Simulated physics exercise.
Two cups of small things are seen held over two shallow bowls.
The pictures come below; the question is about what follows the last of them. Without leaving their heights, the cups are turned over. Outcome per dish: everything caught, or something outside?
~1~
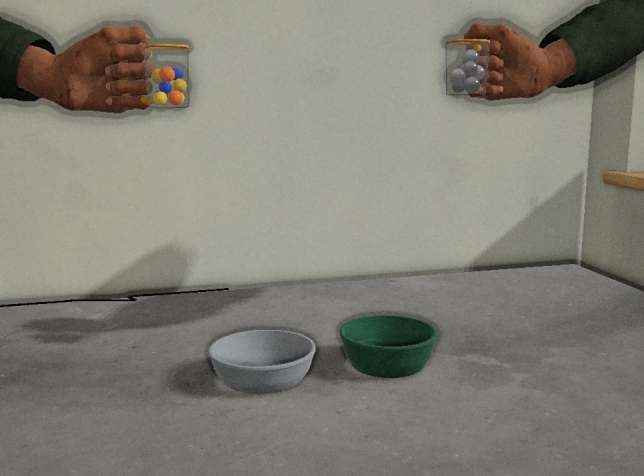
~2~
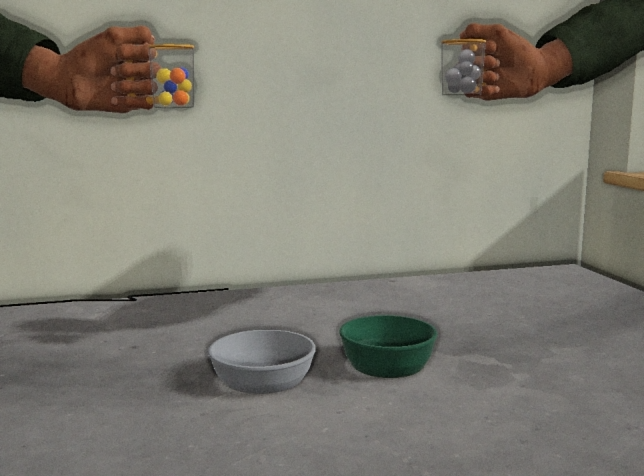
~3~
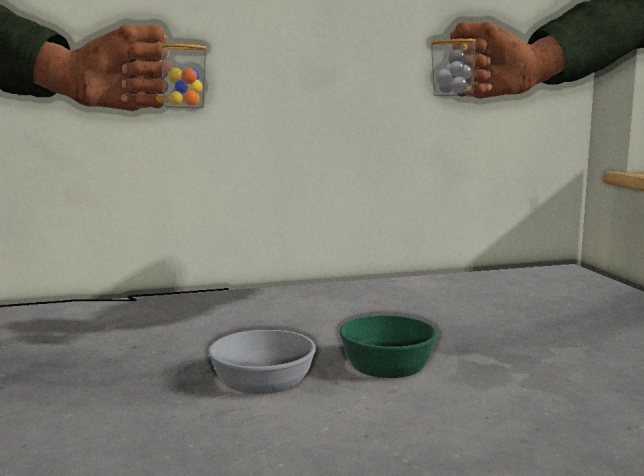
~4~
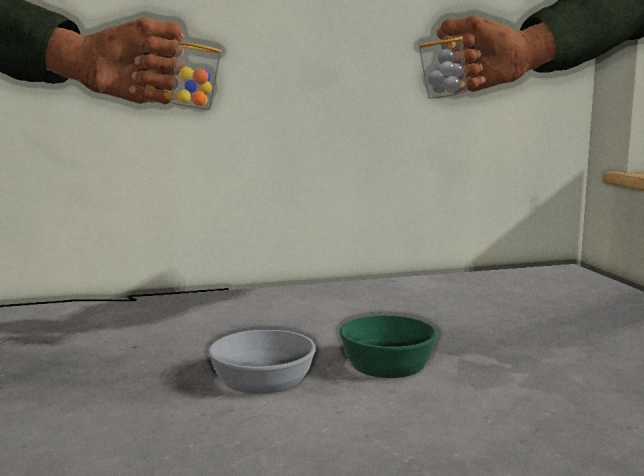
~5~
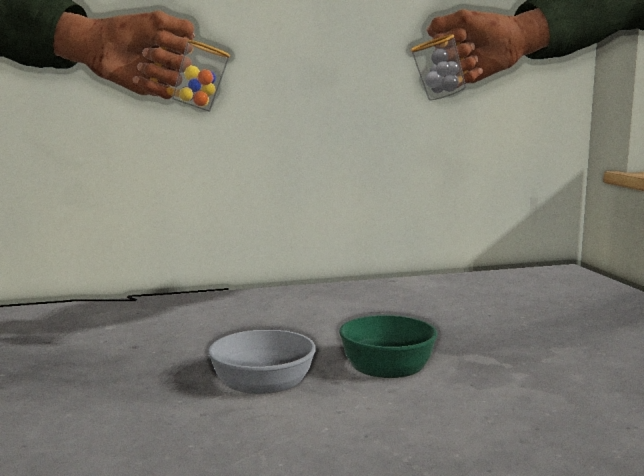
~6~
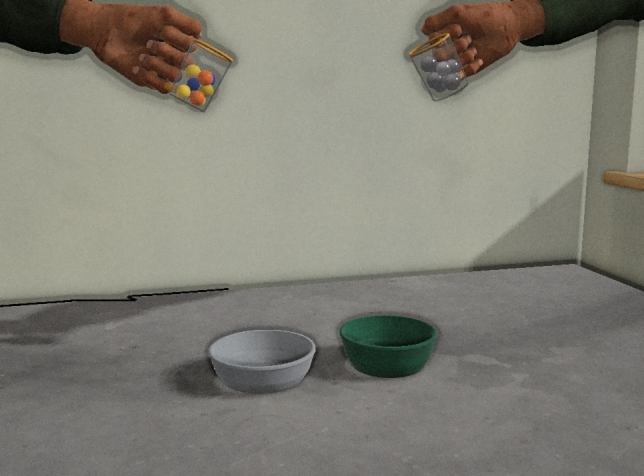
Left: Something outside; right: Something outside.
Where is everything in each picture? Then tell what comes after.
Left dish near (272, 370), empty; left cup near (167, 77), holding gumballs, high above its dish; right dish near (405, 350), empty; right cup near (467, 68), holding steel balls, high above its dish, in the first frame.
Left cup near (173, 77), upright; right cup near (462, 68), upright, in the second frame.
Left cup near (184, 77), tipped 2°; right cup near (453, 68), tipped 2°, in the third frame.
Left cup near (195, 77), tipped 11°; right cup near (444, 68), tipped 11°, in the fourth frame.
Left cup near (200, 77), tipped 20°; right cup near (440, 68), tipped 20°, in the fifth frame.
Left dish near (272, 370); left cup near (200, 77), tipped 29°; right dish near (405, 350); right cup near (440, 68), tipped 29°, in the sixth frame.
Then, 0.64 s on from there, left, the whole lot still in the cup; right, the whole lot still in the cup.
Then, 1.20 s on from there, left, the bulk still in the cup, near a quarter in the air; right, near half still in the cup, near half in the air.
Then, 1.68 s on from there, left, near a quarter in the dish, a little outside the dish, near two thirds in the air; right, near a third outside the dish, near two thirds in the air.
In the end, left, near a quarter in the dish, the bulk outside the dish; right, the whole lot outside the dish.
